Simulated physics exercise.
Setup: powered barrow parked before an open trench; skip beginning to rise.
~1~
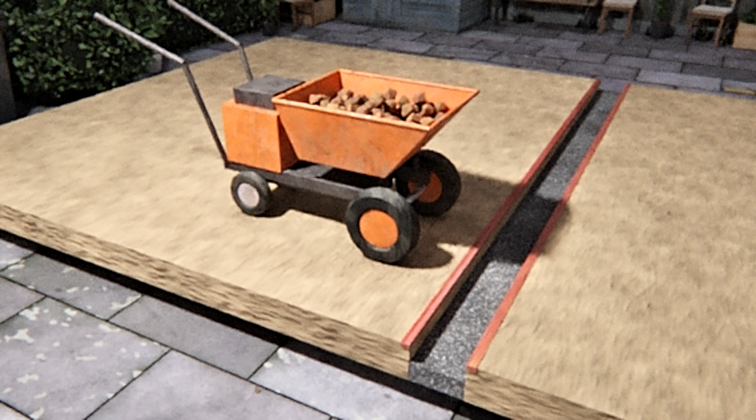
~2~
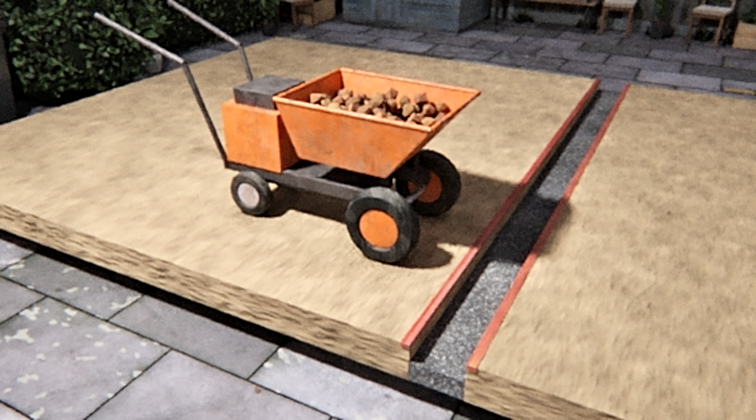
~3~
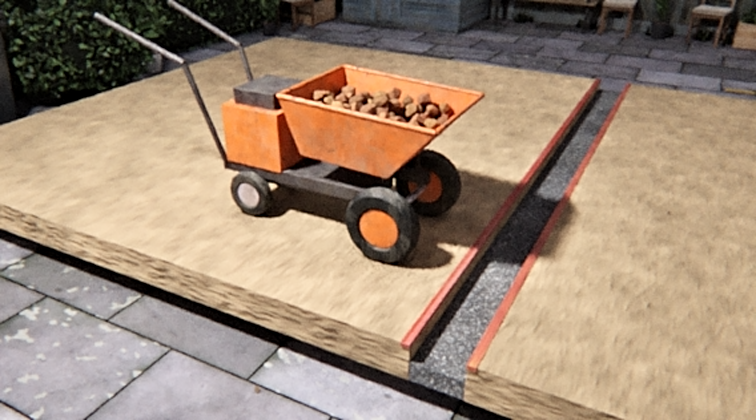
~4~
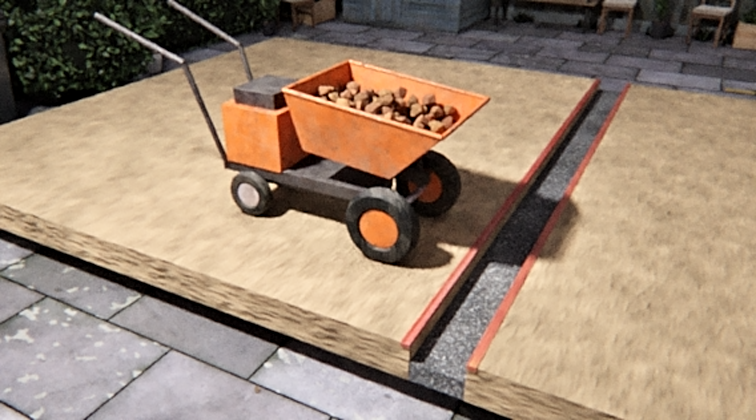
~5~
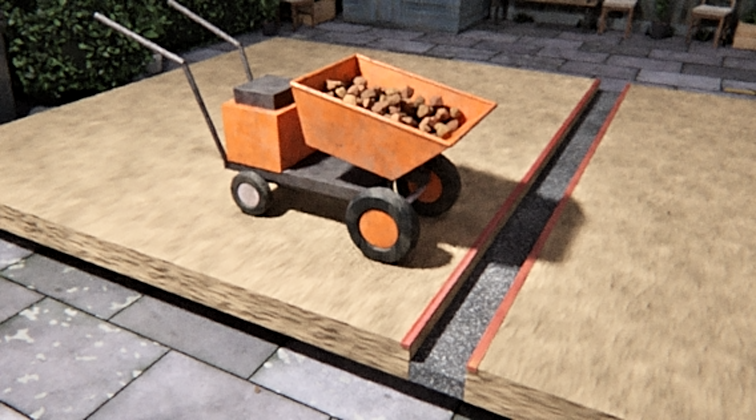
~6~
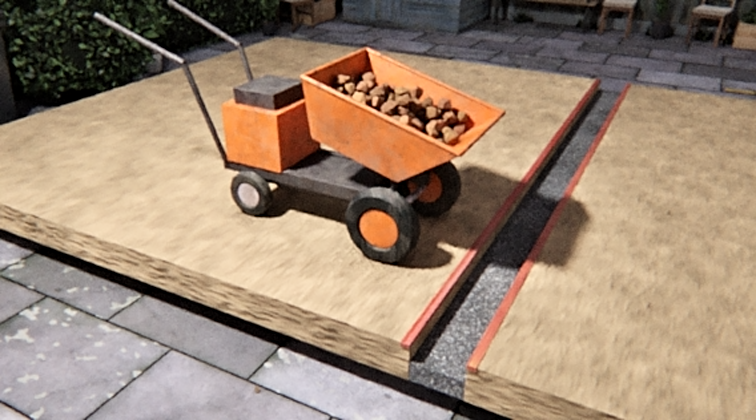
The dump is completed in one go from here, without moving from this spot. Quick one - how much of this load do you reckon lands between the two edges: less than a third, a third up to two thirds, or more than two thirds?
I reckon less than a third.
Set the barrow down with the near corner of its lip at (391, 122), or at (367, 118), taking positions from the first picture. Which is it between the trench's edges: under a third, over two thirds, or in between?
One to two thirds; in the middle band.
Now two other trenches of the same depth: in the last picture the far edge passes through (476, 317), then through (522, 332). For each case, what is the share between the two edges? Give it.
The first try comes out at 0 percent and the second at 40 percent.
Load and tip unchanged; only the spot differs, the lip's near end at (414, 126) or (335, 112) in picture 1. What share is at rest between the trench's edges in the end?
20 % and 30 %.
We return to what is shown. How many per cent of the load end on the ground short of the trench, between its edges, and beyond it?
Roughly, short 0 per cent, between 15 per cent and beyond 60 per cent.
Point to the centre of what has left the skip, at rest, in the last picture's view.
Centre at rest: Close to (562, 272).
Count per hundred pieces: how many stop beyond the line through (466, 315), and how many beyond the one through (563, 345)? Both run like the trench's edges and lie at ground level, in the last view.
Around 70 per cent for the first, and 20 per cent for the second.
Just after the last frame, skip tipped steeply; every one in the skip.
A moment on, skip tipped right over; roughly two thirds in the skip; just a few in or heaped over the trench; roughly a third beyond it; just a few falling.
Further on, skip tipped right over; roughly a quarter in the skip; about a tenth in or heaped over the trench; roughly two thirds beyond it.
When it is over, skip tipped right over; roughly a quarter in the skip; about a tenth in or heaped over the trench; roughly two thirds beyond it.
